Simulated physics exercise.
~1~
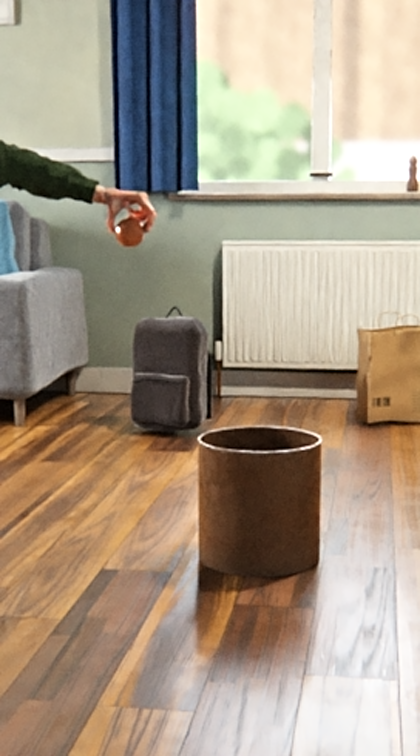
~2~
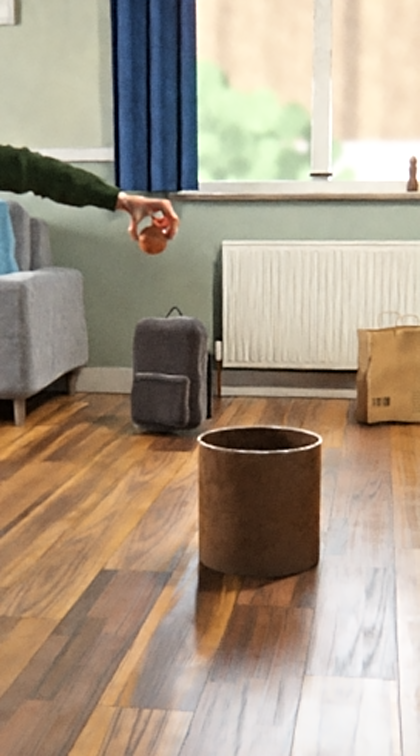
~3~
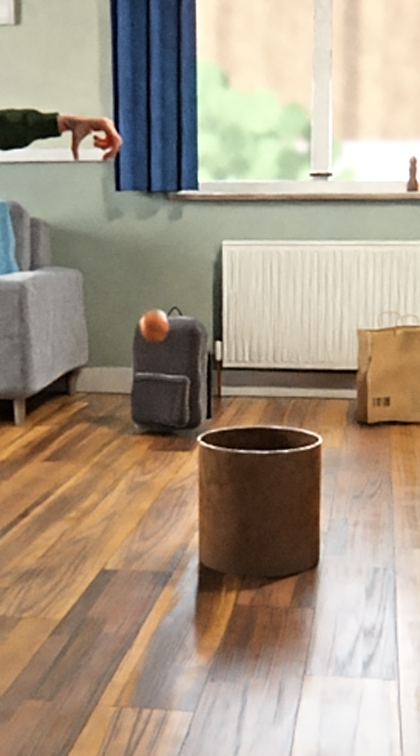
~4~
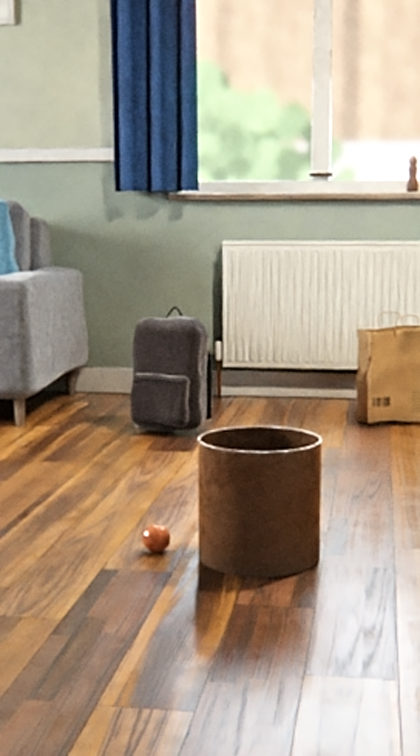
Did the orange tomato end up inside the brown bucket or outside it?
It ended up outside the bucket, on the wooden floor just to the left of it.
